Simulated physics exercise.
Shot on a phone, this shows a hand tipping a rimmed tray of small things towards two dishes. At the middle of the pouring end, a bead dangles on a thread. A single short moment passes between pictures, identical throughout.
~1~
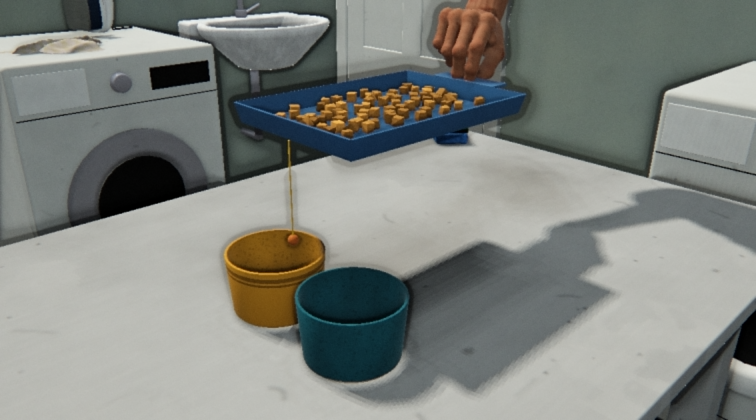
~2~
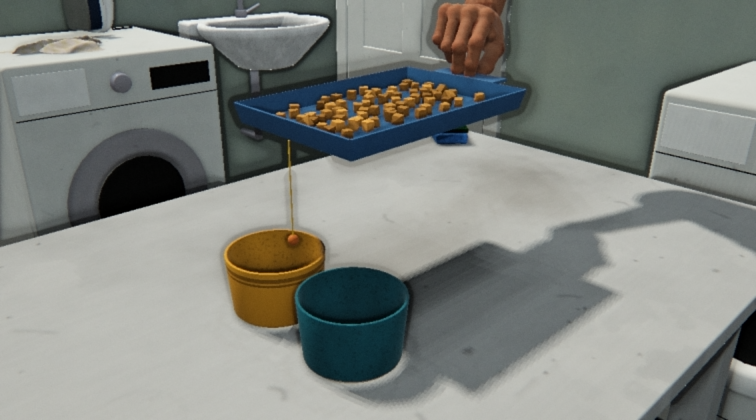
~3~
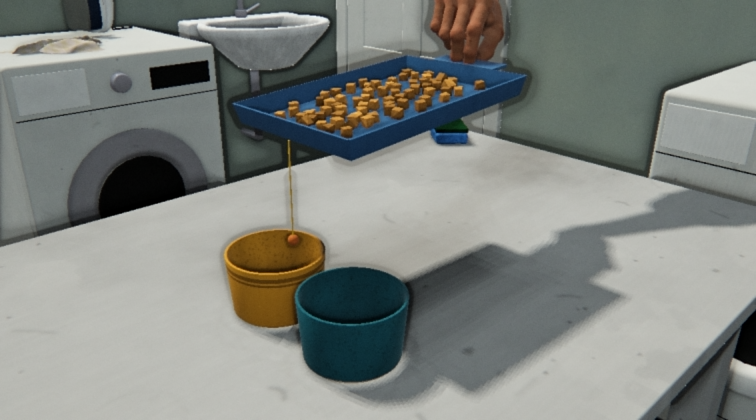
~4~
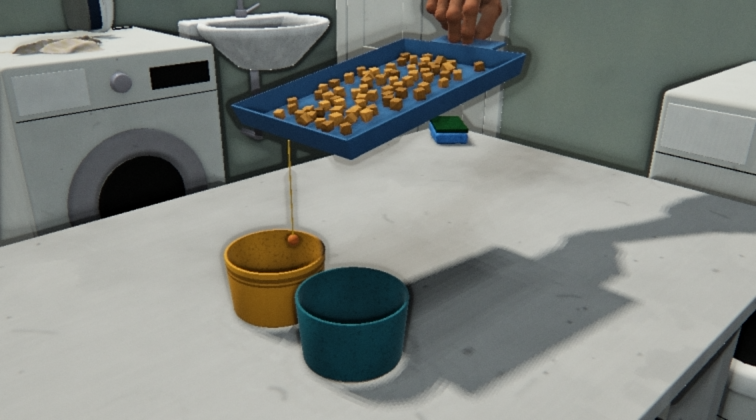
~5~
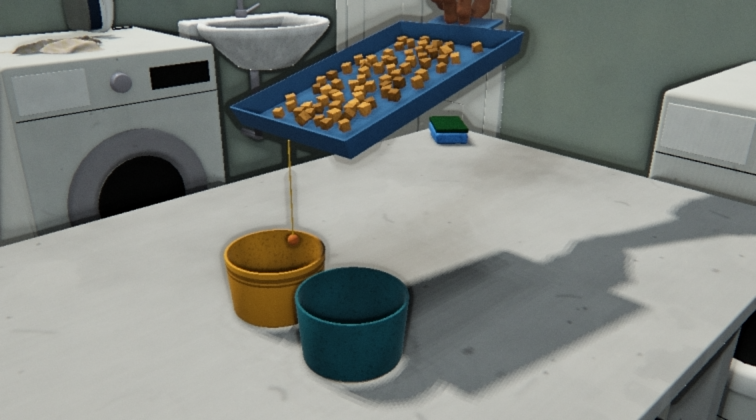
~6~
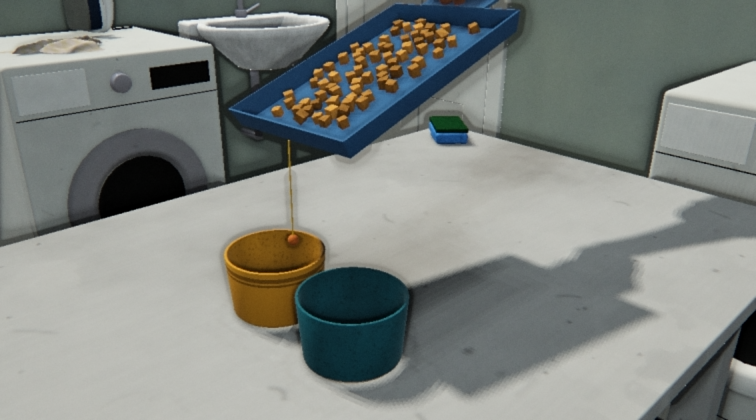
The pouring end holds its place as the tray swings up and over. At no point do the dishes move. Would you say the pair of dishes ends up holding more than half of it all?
I would say no, less than half.
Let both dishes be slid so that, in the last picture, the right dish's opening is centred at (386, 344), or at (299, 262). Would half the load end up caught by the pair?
Shy of half, then shy of half.
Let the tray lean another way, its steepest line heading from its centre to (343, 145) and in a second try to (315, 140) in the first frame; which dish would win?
Place one gives the rightmost dish, place two gives the rightmost dish.
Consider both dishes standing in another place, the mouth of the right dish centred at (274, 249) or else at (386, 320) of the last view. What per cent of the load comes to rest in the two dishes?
First position: Some 20 %; second position: Some 20 %.
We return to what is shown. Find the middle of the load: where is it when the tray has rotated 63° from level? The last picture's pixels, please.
Close to (280, 105).
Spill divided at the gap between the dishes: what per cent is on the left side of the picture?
Looks like close to 100 per cent of it.
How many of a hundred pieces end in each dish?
Left dish 20 per cent; right dish 0 per cent.
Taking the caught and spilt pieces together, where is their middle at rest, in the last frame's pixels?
About (194, 332).
Shortly afterwards, tray tipped steeply; the whole lot on the tray.
Next, tray tipped right over; the bulk on the tray; only a few in the left dish; a little outside both; a little in the air.
Some moments later, tray tipped past a quarter turn; only a few in the right dish; near a quarter in the left dish; the bulk outside both.
In the end, tray tipped past a quarter turn; only a few in the right dish; near a quarter in the left dish; the bulk outside both.
